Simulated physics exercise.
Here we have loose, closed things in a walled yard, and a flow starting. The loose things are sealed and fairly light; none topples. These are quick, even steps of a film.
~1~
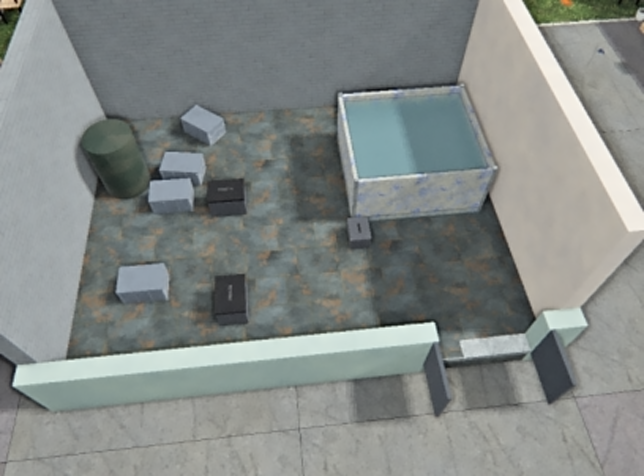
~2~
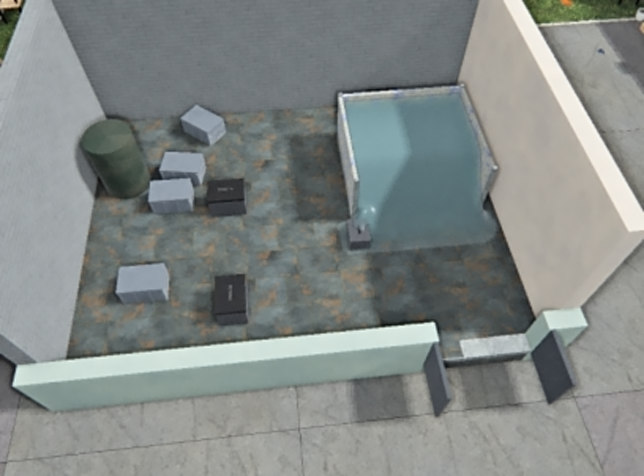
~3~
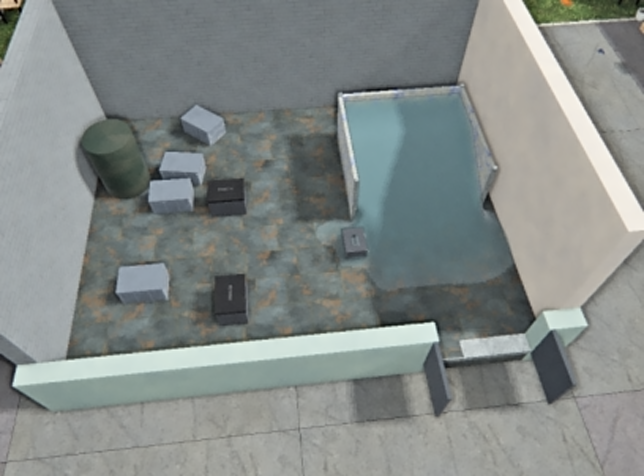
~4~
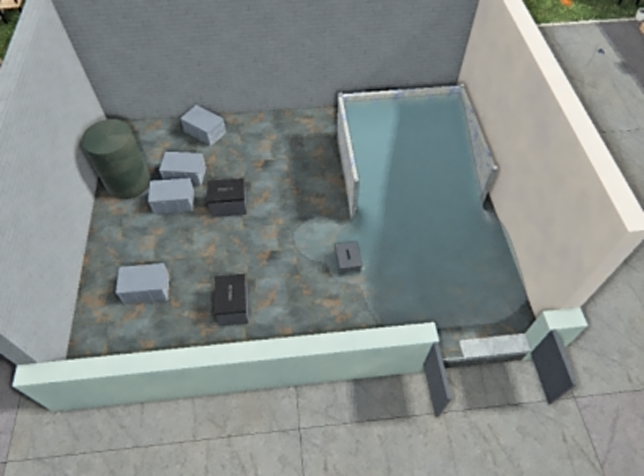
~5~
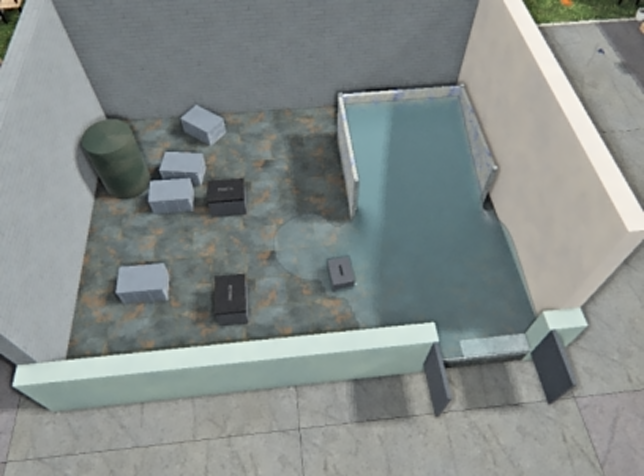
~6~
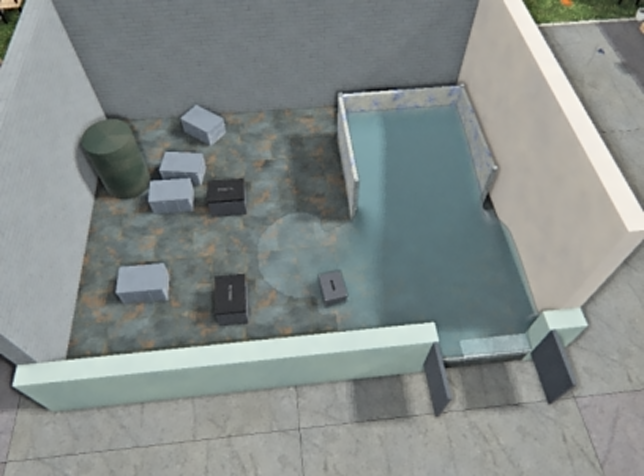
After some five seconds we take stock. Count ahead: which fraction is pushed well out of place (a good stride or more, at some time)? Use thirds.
That comes to between one and two thirds.
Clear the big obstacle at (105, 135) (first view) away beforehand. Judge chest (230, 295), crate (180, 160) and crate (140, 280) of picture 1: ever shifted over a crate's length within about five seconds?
In turn: Yes, under that, that far or more.
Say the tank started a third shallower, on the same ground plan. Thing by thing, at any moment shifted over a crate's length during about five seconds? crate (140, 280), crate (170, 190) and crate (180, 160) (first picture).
In turn: Not that far, not that far, no.
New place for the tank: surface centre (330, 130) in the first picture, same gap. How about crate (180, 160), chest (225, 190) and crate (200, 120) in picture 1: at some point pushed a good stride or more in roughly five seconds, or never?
As listed: Yes, not that far, no.
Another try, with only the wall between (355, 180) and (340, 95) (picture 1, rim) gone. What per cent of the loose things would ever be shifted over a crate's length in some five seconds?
Roughly 90 per cent.
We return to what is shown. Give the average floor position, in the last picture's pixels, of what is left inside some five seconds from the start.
Around (219, 178).
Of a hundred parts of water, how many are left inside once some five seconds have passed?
I make it 48 per cent.
A moment on, 1 of 8 are well off their spots; 0 afloat.
Next, 2 of 8 are well off their spots; 0 afloat.
Later, 3 of 8 are well off their spots; 2 afloat.
In the end, 5 of 8 are well off their spots, and 5 have been at some point; 3 afloat.
